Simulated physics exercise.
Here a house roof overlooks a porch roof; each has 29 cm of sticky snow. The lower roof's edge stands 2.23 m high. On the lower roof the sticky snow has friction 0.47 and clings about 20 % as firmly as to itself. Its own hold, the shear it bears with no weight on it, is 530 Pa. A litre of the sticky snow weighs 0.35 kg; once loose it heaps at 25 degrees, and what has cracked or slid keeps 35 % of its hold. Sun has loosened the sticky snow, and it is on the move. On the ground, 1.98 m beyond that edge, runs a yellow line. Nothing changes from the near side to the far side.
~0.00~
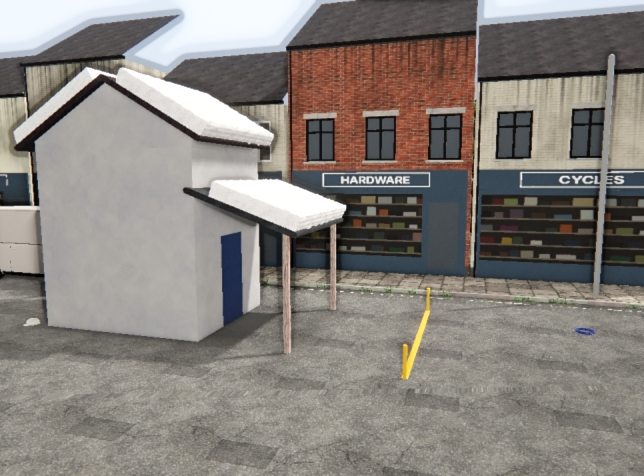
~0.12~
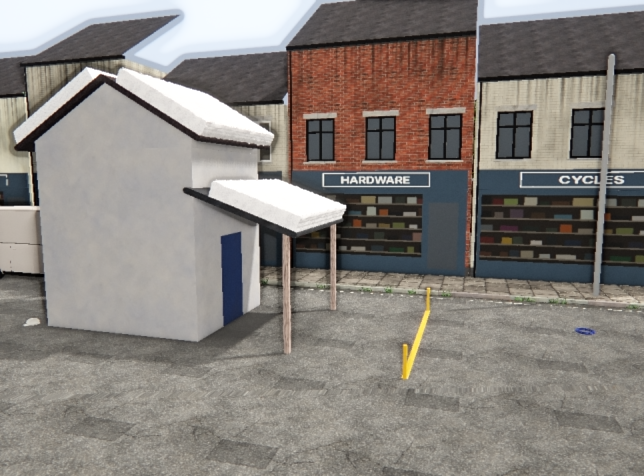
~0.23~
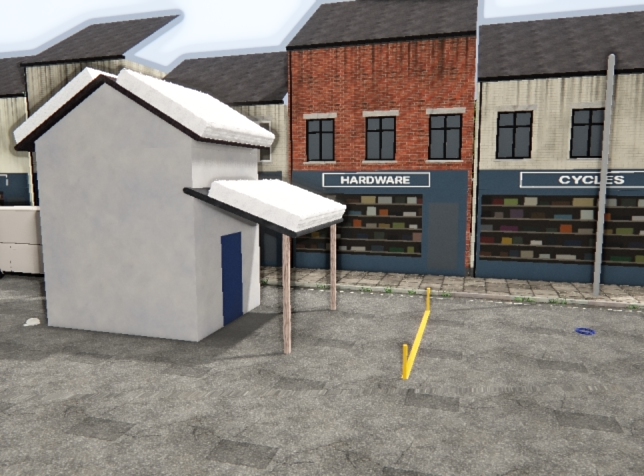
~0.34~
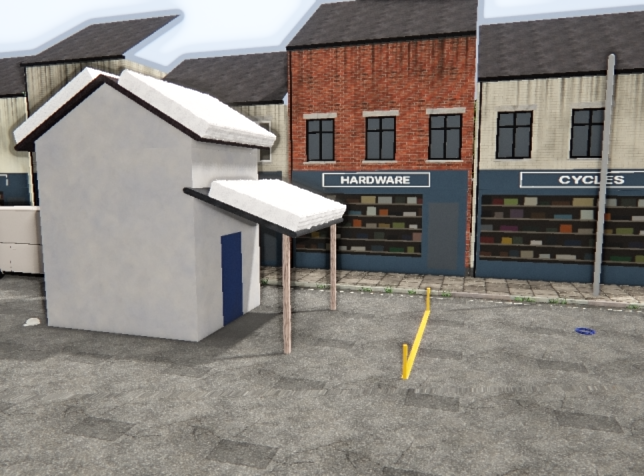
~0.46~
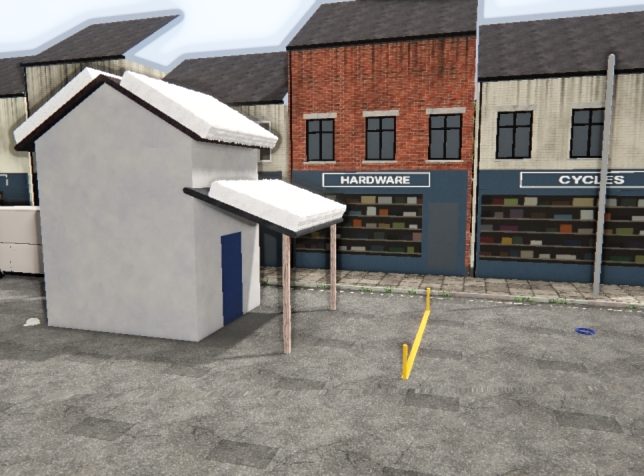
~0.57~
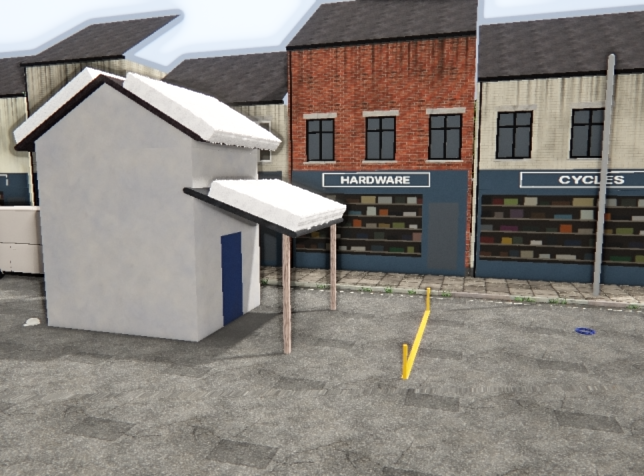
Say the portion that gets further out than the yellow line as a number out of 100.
Close to 7 per cent.
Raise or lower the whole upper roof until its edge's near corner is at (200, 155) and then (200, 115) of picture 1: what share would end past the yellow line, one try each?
In turn about 0 %, 16 %.
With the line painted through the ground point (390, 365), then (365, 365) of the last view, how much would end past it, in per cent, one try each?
In turn about 12 %, 22 %.
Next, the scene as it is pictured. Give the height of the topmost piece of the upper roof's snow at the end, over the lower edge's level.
Some 0.9 m.
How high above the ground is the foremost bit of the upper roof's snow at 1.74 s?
About 2.8 m.
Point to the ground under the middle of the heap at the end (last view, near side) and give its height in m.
Around (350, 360); it stands about 0.4 m.
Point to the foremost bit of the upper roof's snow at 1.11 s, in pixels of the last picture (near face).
At about (246, 190).
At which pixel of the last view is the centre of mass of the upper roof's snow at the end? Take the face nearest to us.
Near (322, 293).
After 1.11 s, none is below the lower edge and 0 % is past the line.
After 1.74 s, none is below the lower edge and 0 % is past the line.
After 2.37 s, 6 % is below the lower edge and 0 % is past the line.
After 3.00 s, 45 % is below the lower edge and 0 % is past the line.
After 4.60 s, at the end, 59 % is below the lower edge and 7 % is past the line.
